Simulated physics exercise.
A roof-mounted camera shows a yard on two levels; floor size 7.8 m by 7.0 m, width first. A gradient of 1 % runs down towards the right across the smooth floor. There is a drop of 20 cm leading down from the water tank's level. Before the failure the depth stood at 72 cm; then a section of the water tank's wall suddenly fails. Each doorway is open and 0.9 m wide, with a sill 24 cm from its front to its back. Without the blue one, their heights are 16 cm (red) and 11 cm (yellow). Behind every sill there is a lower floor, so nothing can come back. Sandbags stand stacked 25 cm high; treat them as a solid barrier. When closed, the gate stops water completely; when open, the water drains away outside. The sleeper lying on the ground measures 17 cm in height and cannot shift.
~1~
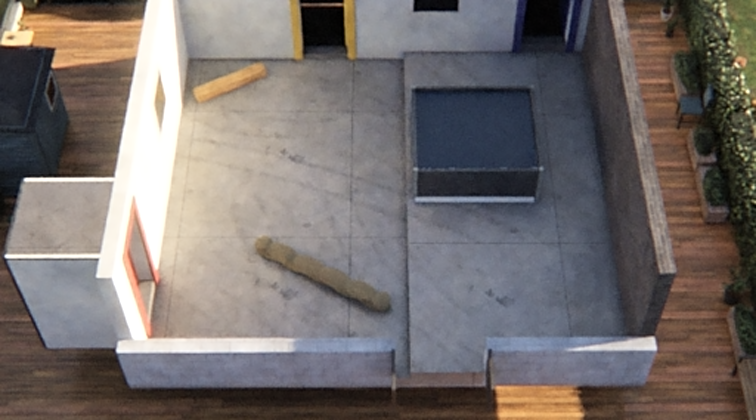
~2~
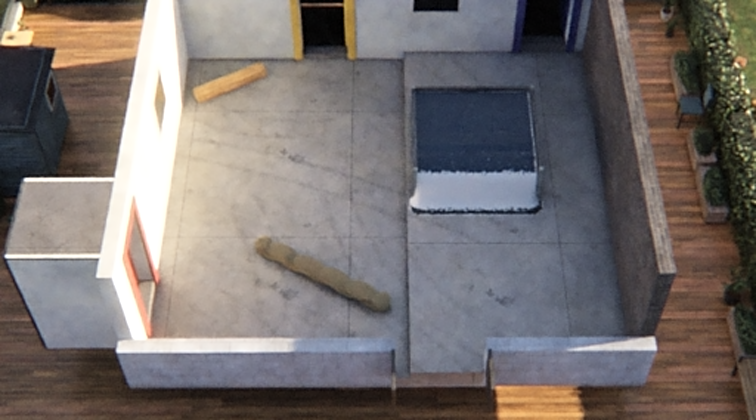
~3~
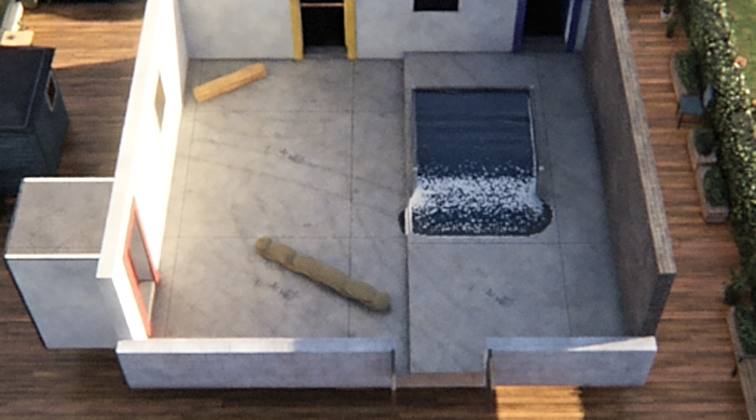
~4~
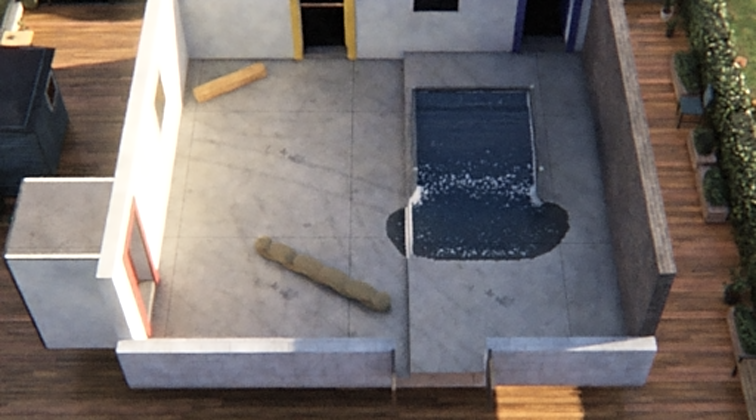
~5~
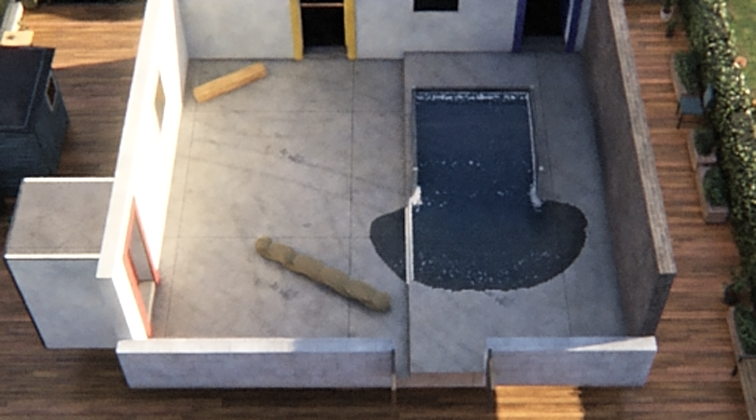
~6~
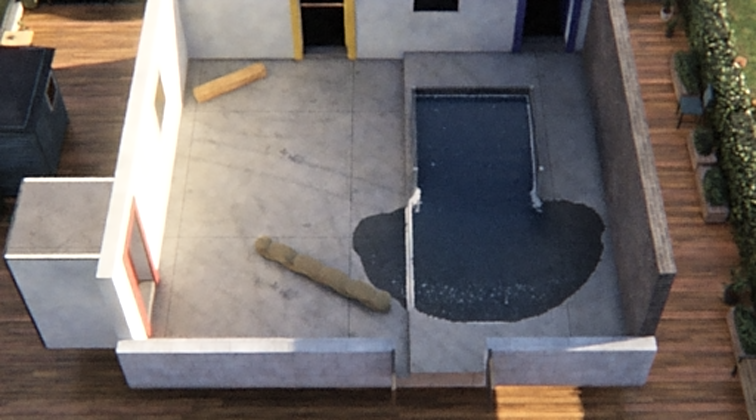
A walled yard with a smooth grey floor, bordered by wooden decking and a hedge on the right, is seen from high above by a still camera. A dark blue water tank stands right of centre, with a tan sandbag row and a wooden beam to its left and yellow and blue doorways behind. Water bursts from the tank's front, foams white, and spreads forward and sideways in a widening dark pool.
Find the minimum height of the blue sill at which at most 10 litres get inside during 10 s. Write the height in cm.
The minimum is about 11.5 cm.
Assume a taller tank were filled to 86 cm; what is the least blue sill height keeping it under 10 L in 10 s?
The step would need to be some 14.0 cm high.
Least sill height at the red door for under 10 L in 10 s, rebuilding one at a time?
For red, a step near 6.0 cm.
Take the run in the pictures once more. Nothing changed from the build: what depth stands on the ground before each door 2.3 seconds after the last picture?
Lab note, cm: Blue 0; red 0; yellow 0.
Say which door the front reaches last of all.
Last: Yellow.
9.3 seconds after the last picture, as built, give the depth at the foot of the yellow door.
It works out to about 4.5 centimetres deep.
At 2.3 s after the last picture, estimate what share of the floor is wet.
I'd say near 35 percent.
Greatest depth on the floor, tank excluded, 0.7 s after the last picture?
I'd estimate roughly 36 cm.
Then, 0.7 s after the last picture water covers 25 % of the floor, deepest (36 cm) near (504, 359); it has not reached the blue door.
Then, 2.3 s after the last picture water covers 35 % of the floor, deepest (32 cm) near (515, 359); it has not reached the blue door.
Then, 9.3 s after the last picture water covers 90 % of the floor, deepest (8 cm) near (589, 110); 7 cm at the blue door, 0 litres in over its 18 cm sill.
At the blue door as built, the water peaked near 15 cm, 5.3 s after the last picture.
Run again over the same 10 s with other heights there, 18 litres in over 10 cm, 2 litres over 14 cm. The limit of 10 litres is kept from about 11.5 cm up.
